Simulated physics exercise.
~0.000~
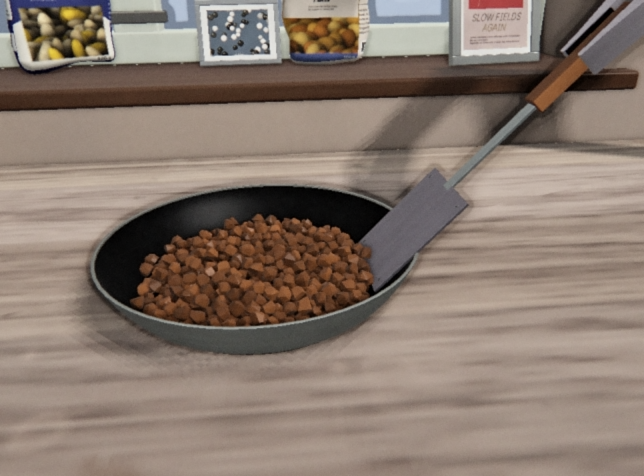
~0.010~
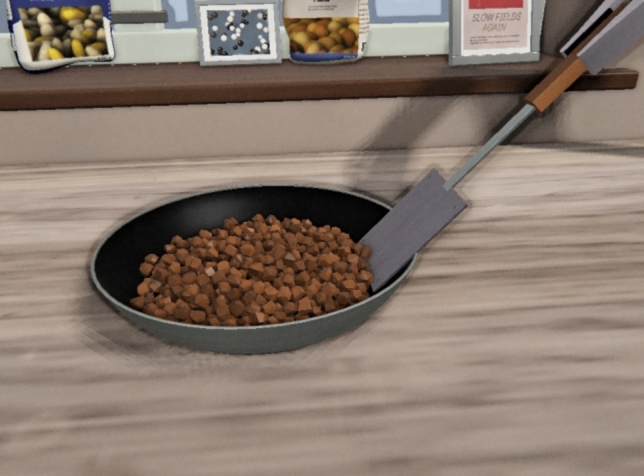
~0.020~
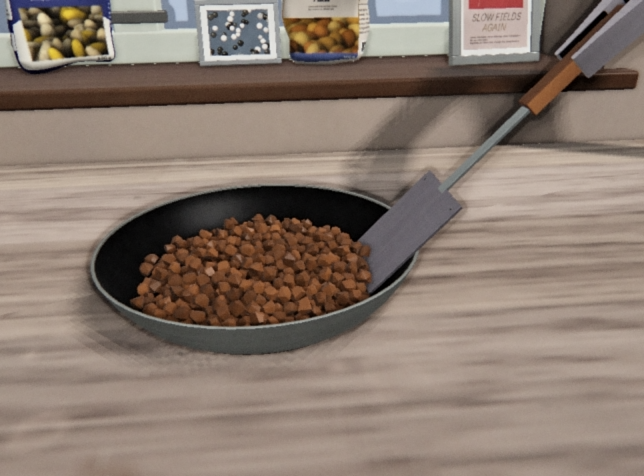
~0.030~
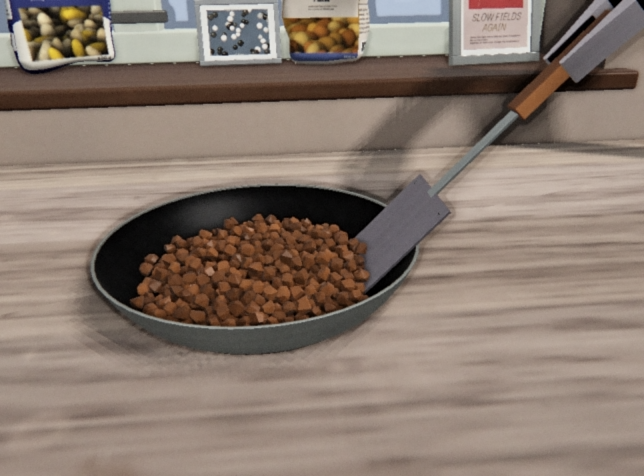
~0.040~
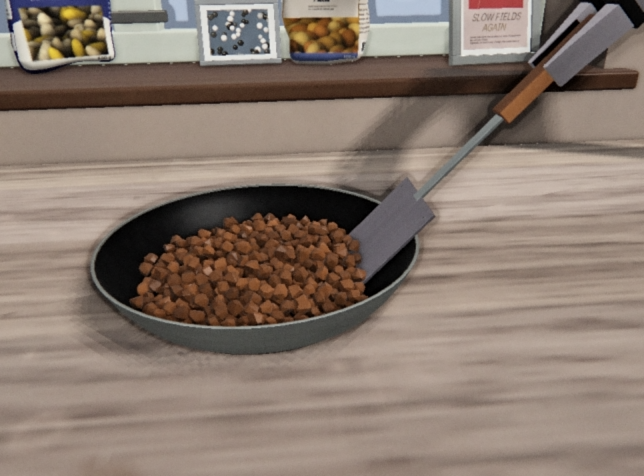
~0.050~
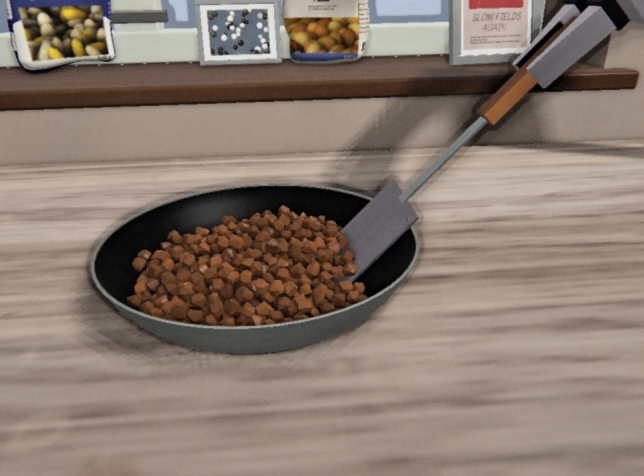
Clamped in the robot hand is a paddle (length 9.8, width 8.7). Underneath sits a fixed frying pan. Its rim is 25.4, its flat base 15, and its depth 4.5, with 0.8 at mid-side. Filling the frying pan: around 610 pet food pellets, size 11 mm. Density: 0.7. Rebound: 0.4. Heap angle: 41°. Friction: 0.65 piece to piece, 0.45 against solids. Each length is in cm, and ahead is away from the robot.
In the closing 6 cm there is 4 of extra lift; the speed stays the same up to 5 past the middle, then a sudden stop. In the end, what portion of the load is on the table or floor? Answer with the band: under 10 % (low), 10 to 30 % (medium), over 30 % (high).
Medium, 10 to 30 %.
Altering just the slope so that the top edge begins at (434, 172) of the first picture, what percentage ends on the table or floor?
About 20%.
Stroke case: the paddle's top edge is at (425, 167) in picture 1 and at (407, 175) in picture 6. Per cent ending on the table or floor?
0 per cent.
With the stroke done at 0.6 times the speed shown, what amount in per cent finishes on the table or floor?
The share would be near 10 in a hundred.
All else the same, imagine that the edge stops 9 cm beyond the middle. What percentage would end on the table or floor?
Close to 35 per cent would end on the table or floor.
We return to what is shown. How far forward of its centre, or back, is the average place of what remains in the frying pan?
Offset forward: Around 4.5 cm.
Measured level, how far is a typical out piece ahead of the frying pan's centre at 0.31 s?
I'd say some 24 centimetres.
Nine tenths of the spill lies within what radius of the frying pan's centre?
That works out to near 45 cm.
By 0.07 s, sloping 46°, highest piece 7 above the table; 609 in the frying pan.
By 0.10 s, sloping 46°, highest piece 9 above the table; 609 in the frying pan.
By 0.31 s, sloping 46°, highest piece 9 above the table; 503 in the frying pan, 81 on the table or floor, 25 on the blade or in flight.
By 1.36 s, sloping 46°, highest piece 5 above the table; 503 in the frying pan, 106 on the table or floor.
Final count, 503 in the frying pan, 106 on the table or floor. That is 17 % on the table or floor.
